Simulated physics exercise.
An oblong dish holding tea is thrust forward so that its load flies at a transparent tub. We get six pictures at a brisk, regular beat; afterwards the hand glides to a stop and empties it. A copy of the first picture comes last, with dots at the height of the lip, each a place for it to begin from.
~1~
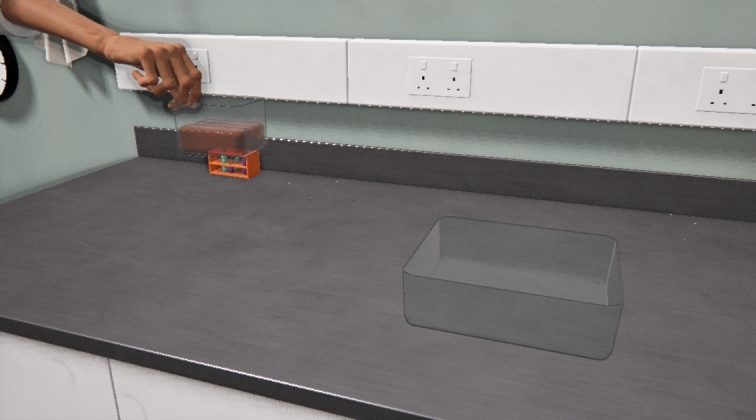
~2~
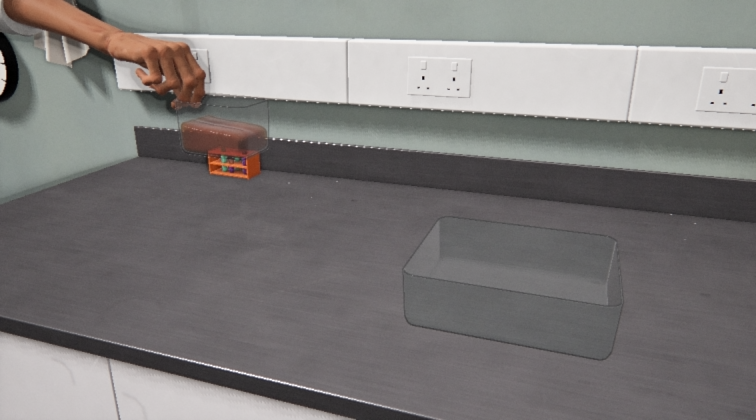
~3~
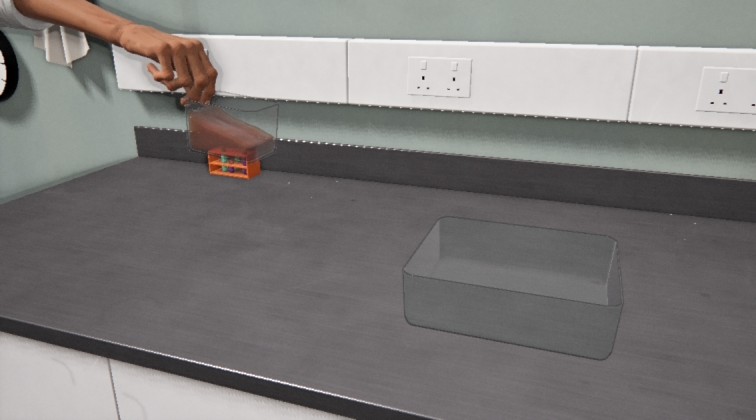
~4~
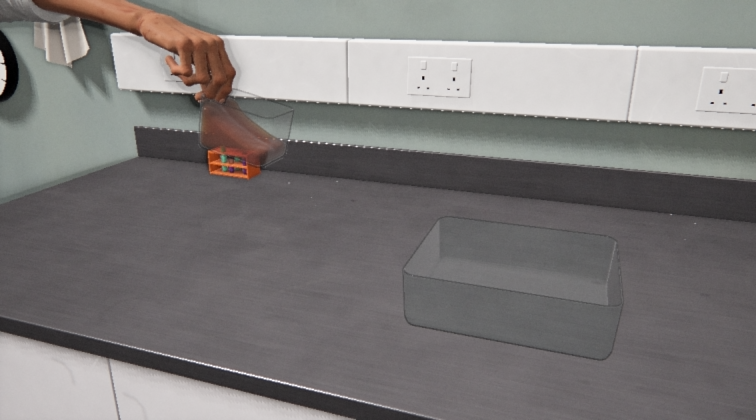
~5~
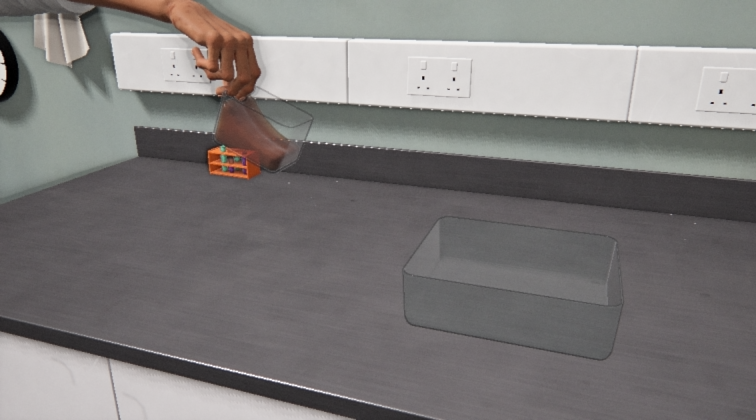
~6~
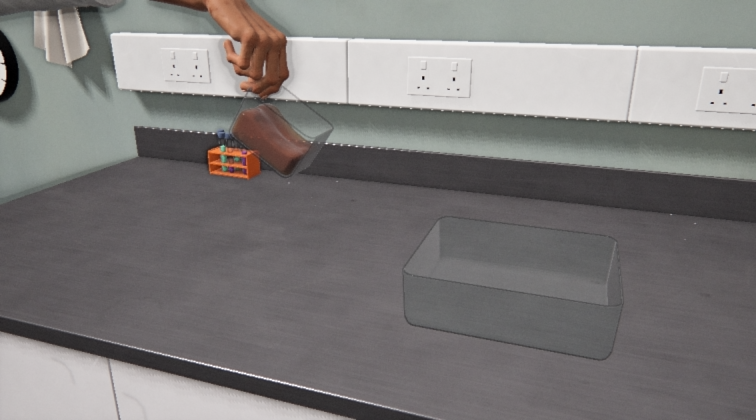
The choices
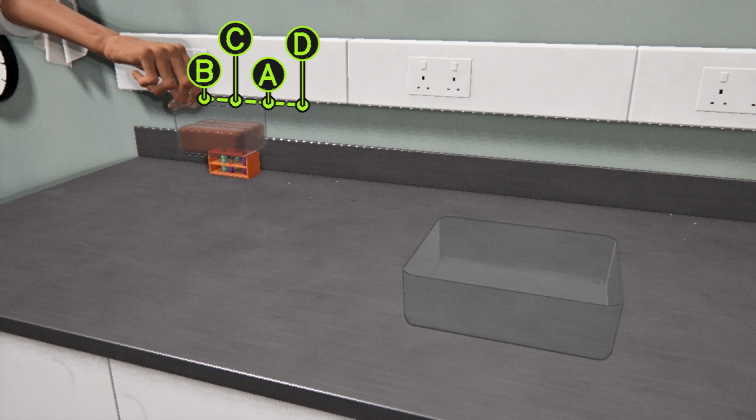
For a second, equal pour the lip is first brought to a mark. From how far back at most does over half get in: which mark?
C.
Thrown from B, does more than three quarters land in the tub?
No.
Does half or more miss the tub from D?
No, not at all.
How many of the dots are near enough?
Three of the four.
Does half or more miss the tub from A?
No, that is safe.
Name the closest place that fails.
That is place B.
On the marked copy, A at (268, 102); B at (204, 98); C at (235, 100); D at (302, 105).
For place A, about 74 % lands in the tub, 12 % falls short and 15 % goes beside or beyond.
For place B, about 37 % lands in the tub, 56 % falls short and 8 % goes beside or beyond.
For place C, about 61 % lands in the tub, 27 % falls short and 12 % goes beside or beyond.
For place D, about 85 % lands in the tub, 11 % falls short and 4 % goes beside or beyond.
